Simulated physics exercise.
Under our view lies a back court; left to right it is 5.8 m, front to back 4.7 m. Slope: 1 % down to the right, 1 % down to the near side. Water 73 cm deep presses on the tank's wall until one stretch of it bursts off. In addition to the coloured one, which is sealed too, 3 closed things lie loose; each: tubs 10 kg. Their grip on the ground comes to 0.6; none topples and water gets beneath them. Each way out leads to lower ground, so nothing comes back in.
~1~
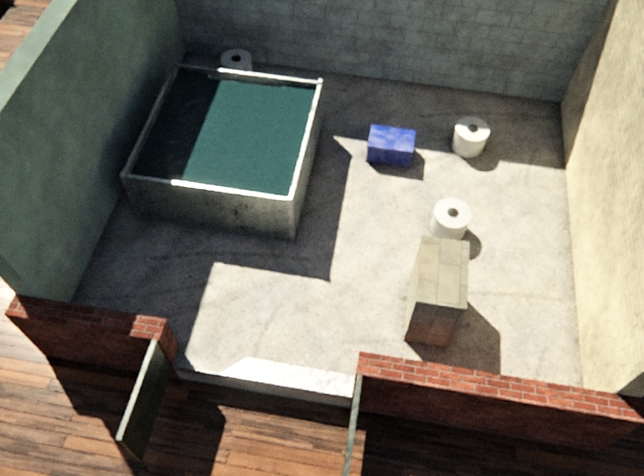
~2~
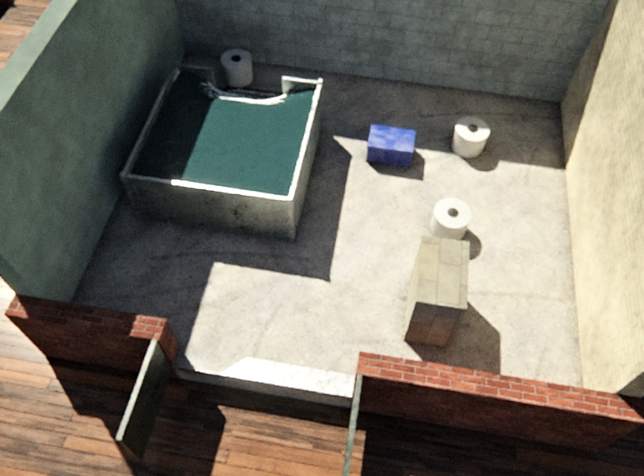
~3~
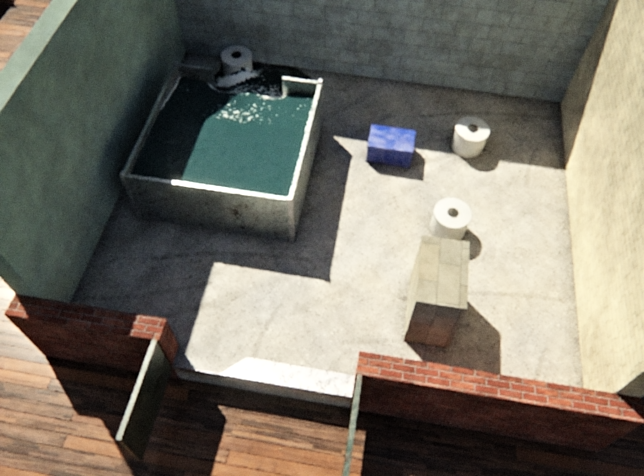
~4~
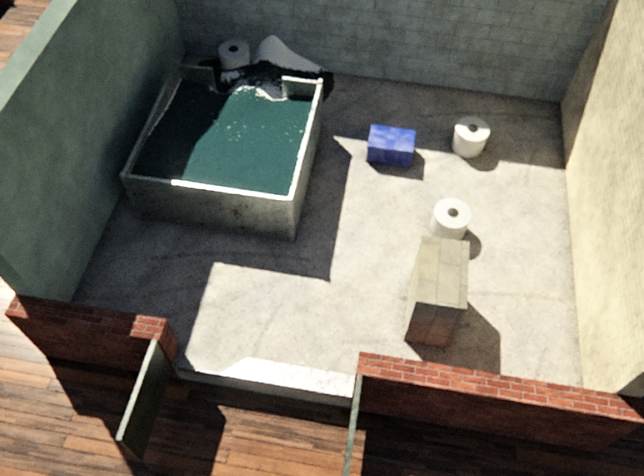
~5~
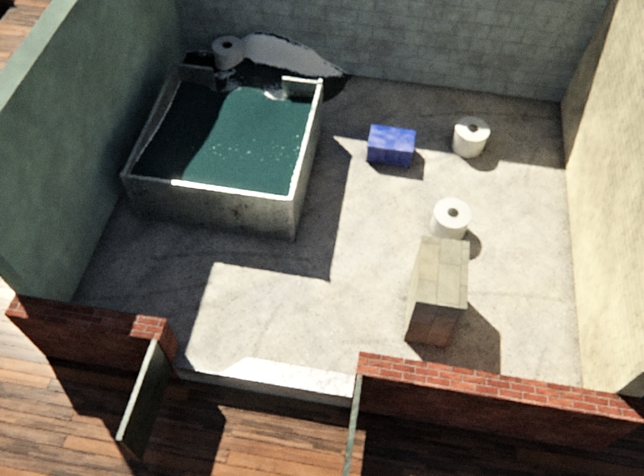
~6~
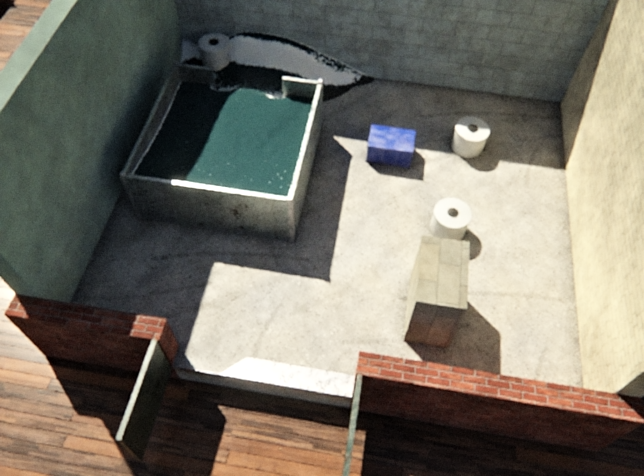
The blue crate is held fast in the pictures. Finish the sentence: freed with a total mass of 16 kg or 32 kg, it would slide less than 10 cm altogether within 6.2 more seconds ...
It would do so only with 32 kg.
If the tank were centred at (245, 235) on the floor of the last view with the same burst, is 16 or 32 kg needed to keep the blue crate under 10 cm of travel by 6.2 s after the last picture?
Then, put simply, the lighter one does it.
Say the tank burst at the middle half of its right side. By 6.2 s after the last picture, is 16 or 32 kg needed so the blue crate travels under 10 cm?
So both picks fail.
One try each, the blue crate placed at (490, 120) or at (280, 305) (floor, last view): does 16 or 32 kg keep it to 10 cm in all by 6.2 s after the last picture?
Taking the two tries in order, both fall short and only the heavy one works.
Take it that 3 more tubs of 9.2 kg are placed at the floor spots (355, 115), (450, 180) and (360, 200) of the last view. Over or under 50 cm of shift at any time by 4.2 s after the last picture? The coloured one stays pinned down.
Order as listed: Outside the limit, inside the limit, inside the limit.
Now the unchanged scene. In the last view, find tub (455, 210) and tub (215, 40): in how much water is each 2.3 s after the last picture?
Depths: Near 1 cm, then near 22 cm.
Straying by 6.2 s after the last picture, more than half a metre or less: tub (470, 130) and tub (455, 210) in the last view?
Result, in order - above threshold; below threshold.
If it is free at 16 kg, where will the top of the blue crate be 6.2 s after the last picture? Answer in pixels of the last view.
Estimated position: Close to (393, 167).
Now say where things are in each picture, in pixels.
In the first picture, the blue crate at (392, 138) rests on the ground; water covers 3.7 m2; 0 of 4 have shifted.
In the second picture, the blue crate at (392, 138), on the bottom; 4.3 m2 under water; 0 of 4 have shifted.
In the third picture, the blue crate at (392, 138) rests on the ground; 5.0 m2 under water; 1 of 4 have shifted.
In the fourth picture, the blue crate at (392, 138), on the bottom; water covers 5.6 m2; 1 of 4 have shifted.
In the fifth picture, the blue crate at (392, 138) rests on the ground; water covers 5.8 m2; 1 of 4 have shifted.
In the sixth picture, the blue crate at (392, 138), on the bottom; water covers 5.9 m2; 1 of 4 have shifted.
Then, 0.6 s after the last picture the blue crate would be 0 cm from its start with 16 kg and 0 cm from its start with 32 kg; 0 cm of water round it then.
Then, 2.3 s after the last picture the blue crate would be 51 cm from its start with 16 kg and 0 cm from its start with 32 kg; 5 cm of water round it then.
Then, 4.2 s after the last picture the blue crate would be 53 cm from its start with 16 kg and 0 cm from its start with 32 kg; 5 cm of water round it then.
Then, 6.2 s after the last picture the blue crate would be 51 cm from its start with 16 kg and 0 cm from its start with 32 kg; 6 cm of water round it then.
